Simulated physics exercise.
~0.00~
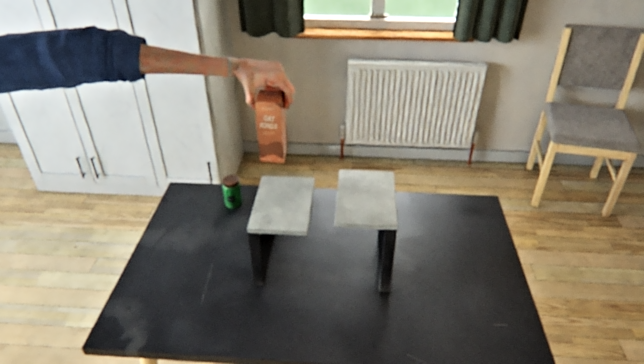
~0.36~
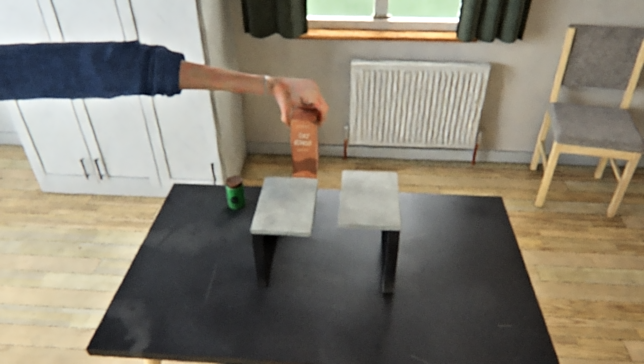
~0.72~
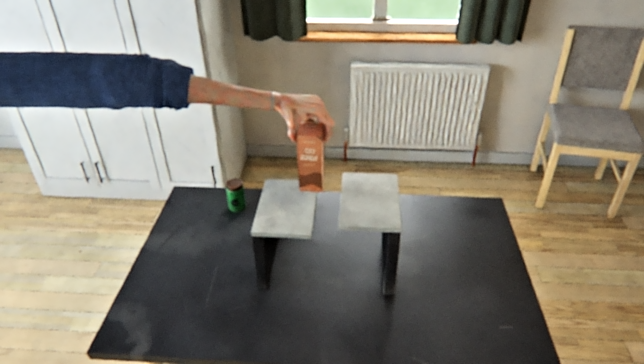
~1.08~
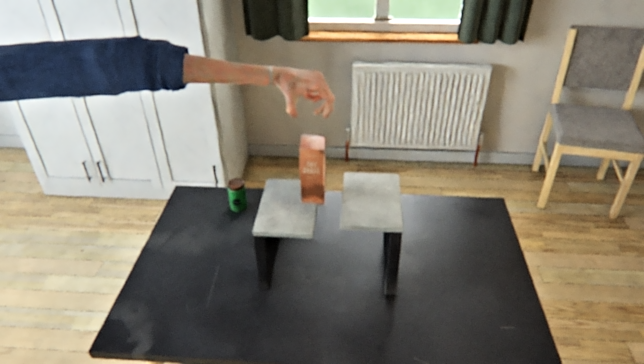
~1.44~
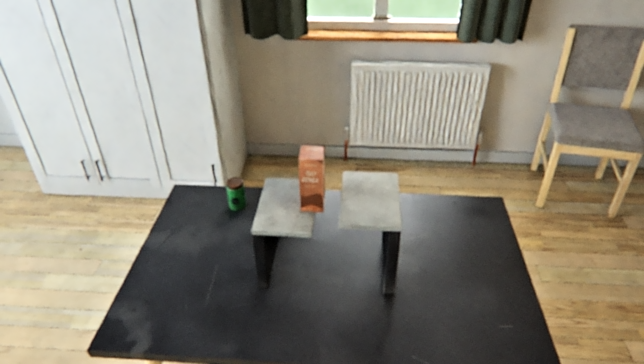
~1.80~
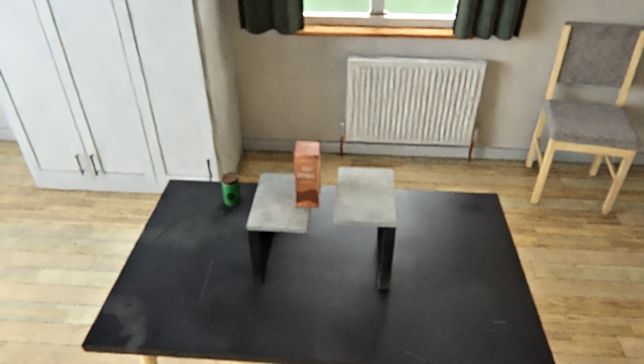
On a black table, a hand lowering an orange carton over a gapped grey stand and releasing it, the carton staying upright on top.
